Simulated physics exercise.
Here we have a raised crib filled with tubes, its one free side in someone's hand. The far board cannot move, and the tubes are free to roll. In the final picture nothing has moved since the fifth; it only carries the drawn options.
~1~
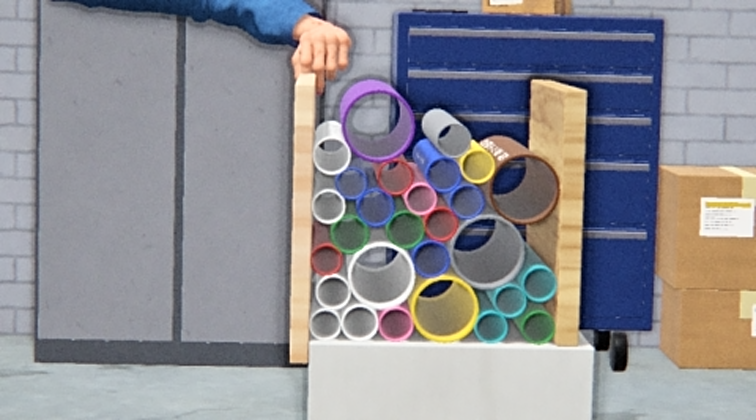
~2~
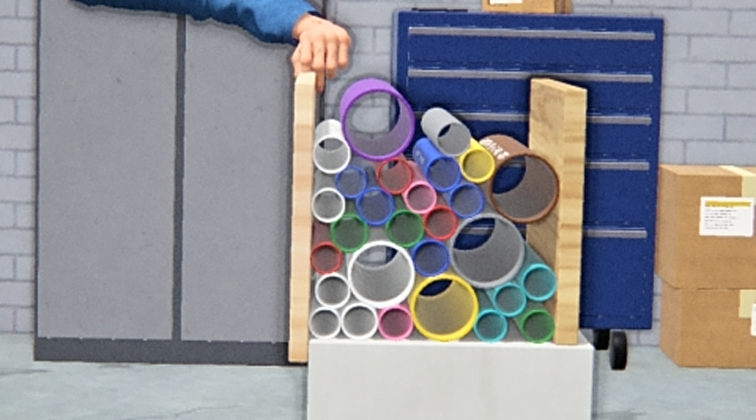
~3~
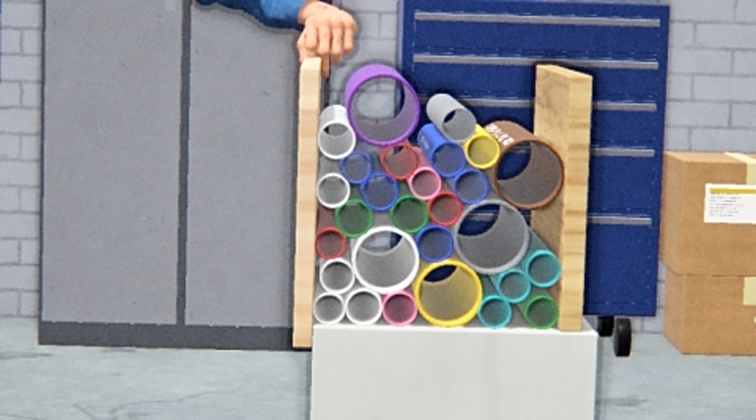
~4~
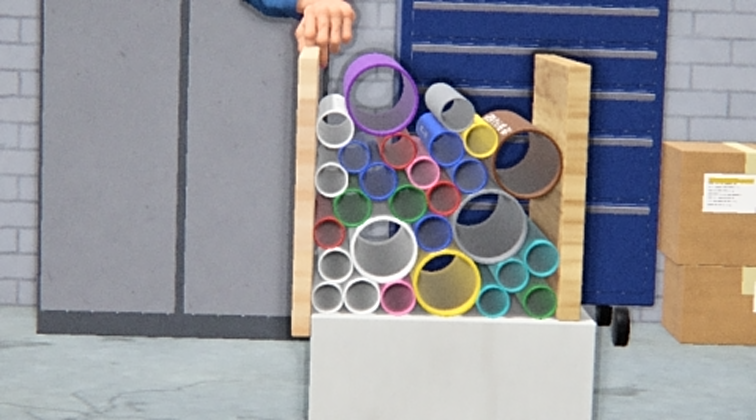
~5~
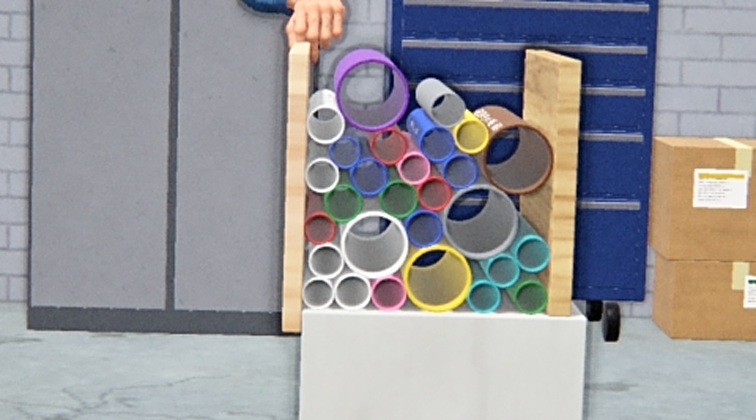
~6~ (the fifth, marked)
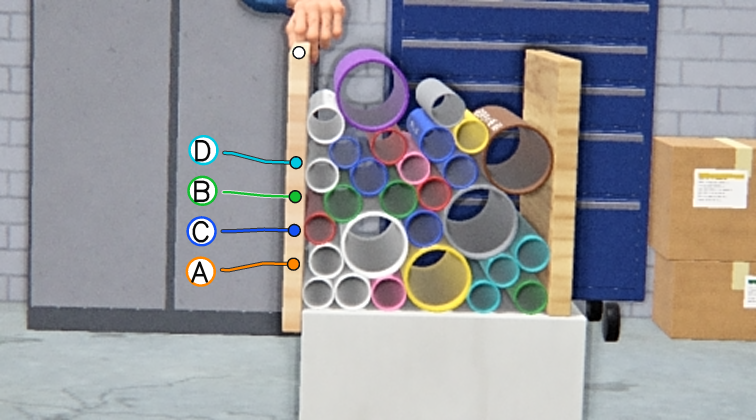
In the video, a hand grips the top of the left wooden board beside a stack of colorful tubes on a pale raised block, while the view shifts slightly and the tubes show no clear movement between the boards.
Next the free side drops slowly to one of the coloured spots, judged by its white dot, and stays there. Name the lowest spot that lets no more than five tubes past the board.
Down to C.
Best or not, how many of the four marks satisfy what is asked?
Three of the four.
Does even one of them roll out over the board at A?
Yes.
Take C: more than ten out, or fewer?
At C, fewer than ten.
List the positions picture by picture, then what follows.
The first picture shows a white tube (325, 325); a green tube (538, 328); a red tube (327, 260).
The second picture shows a red tube (326, 259); a red tube (441, 223).
The third picture shows a pink tube (426, 184); a white tube (337, 140).
The fourth picture shows side board (307, 179); a white tube (327, 298).
The fifth picture shows a green tube (531, 298); a red tube (320, 229); a red tube (435, 194).
On the marked copy, A at (293, 264); B at (295, 196); C at (294, 231); D at (296, 163); the white dot at (299, 53).
Following C. Soon after the start, top of the board (307, 130).
Later, top of the board (304, 216).
In the end, top of the board (304, 229), four out over the board.
As for the rest, A more than five out over the board; B one out over the board; D none out over the board.
